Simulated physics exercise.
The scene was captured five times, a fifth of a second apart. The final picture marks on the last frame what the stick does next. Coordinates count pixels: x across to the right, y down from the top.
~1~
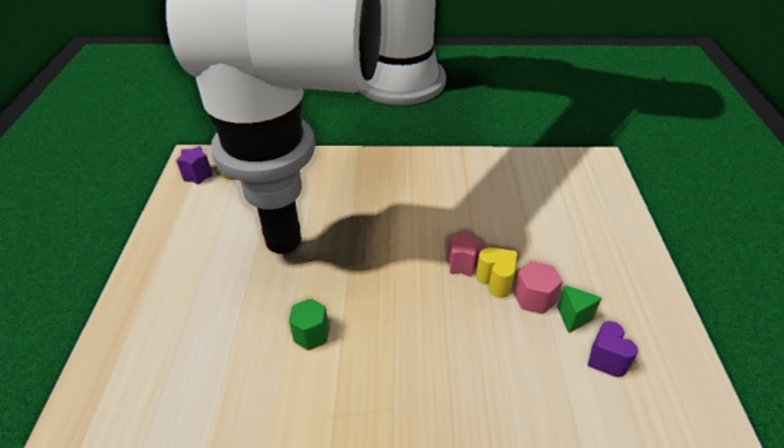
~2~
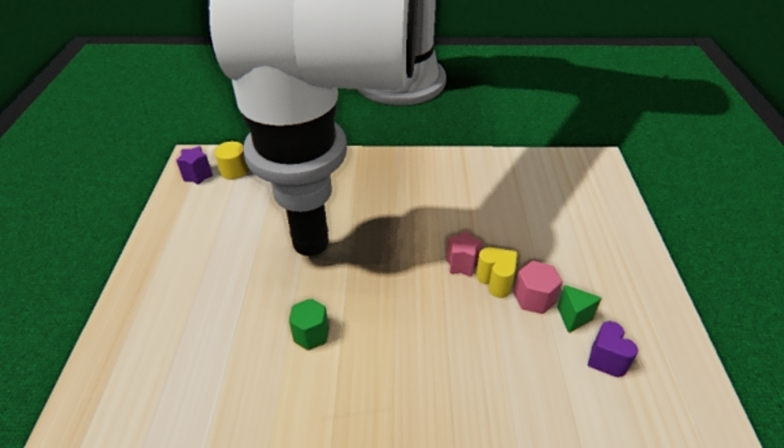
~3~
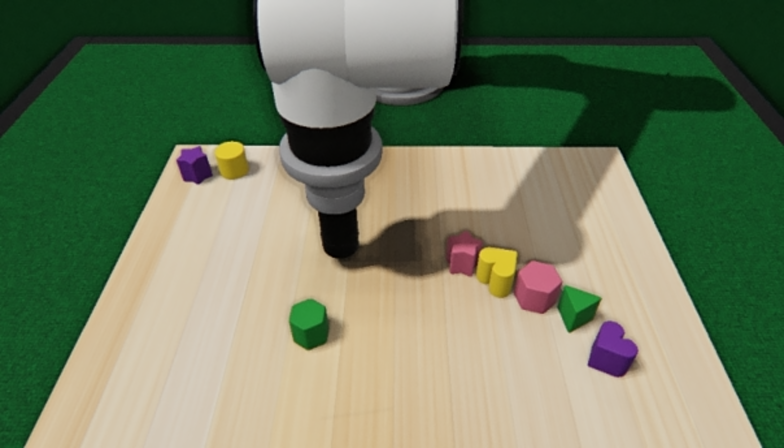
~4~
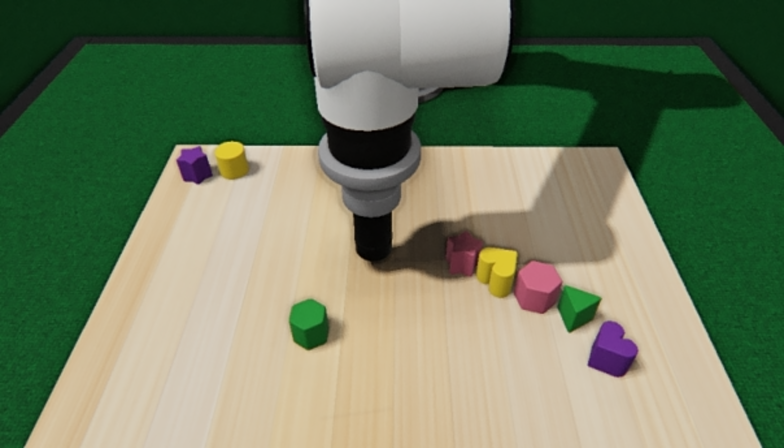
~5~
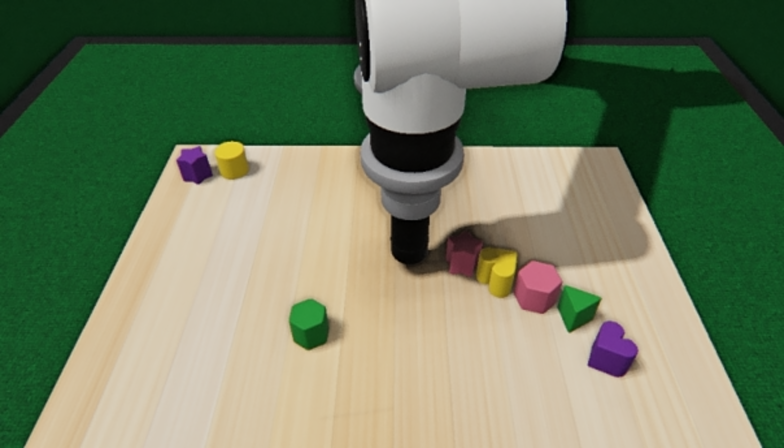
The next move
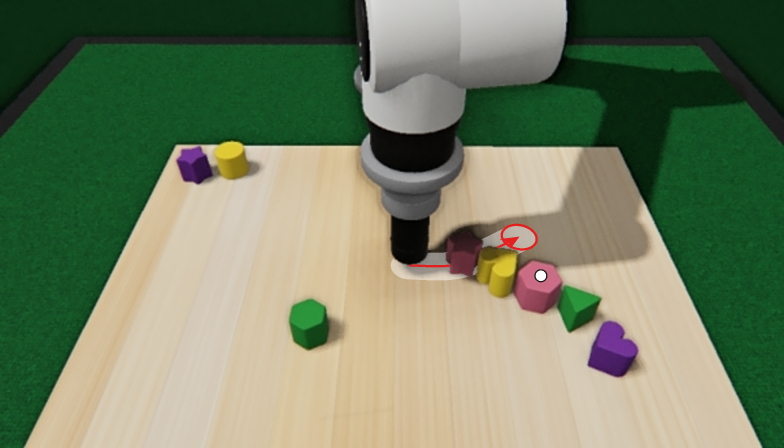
White and grey robot arm moving its black tip rightward across a wooden board toward a row of coloured blocks.
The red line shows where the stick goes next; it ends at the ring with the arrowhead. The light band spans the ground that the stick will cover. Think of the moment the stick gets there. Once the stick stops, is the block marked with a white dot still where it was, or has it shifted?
It is moved from its place.
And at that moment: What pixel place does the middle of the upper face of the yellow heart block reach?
It is at (533, 253).
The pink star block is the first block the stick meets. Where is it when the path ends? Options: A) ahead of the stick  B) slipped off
Option A.
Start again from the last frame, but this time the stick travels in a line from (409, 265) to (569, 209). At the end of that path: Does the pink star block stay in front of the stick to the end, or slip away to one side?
Gone from the front.
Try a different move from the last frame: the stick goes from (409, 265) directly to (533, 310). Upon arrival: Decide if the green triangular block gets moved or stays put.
The green triangular block is moved.
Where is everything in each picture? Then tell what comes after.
In the first frame, stick tip at (284, 242); block tops, pink star block at (465, 243); yellow heart block at (501, 259); pink six-sided block at (541, 276); green triangular block at (581, 297).
In the second frame, stick at (311, 244); blocks unchanged.
In the third frame, stick at (341, 247); blocks unchanged.
In the fourth frame, stick at (374, 249); blocks unchanged.
In the fifth frame, stick at (409, 252); pink star block at (465, 243); yellow heart block at (501, 259); pink six-sided block at (541, 276); green triangular block at (581, 297).
Path on the board, from (409, 265) over (451, 265) and (488, 253) to (519, 237); the dot is on the pink six-sided block.
The first path, step by step. One third of the way, stick at (453, 252); pink star block at (486, 240); yellow heart block at (514, 260), turned 30° clockwise; pink six-sided block at (545, 278).
Two thirds of the way, stick at (490, 239); pink star block at (521, 225); yellow heart block at (533, 253), turned 75° clockwise; pink six-sided block at (552, 281), turned 15° clockwise; green triangular block at (589, 304).
At the end, stick at (522, 224); pink star block at (554, 213); yellow heart block at (533, 253), turned 75° clockwise; pink six-sided block at (552, 281), turned 15° clockwise; green triangular block at (589, 304).
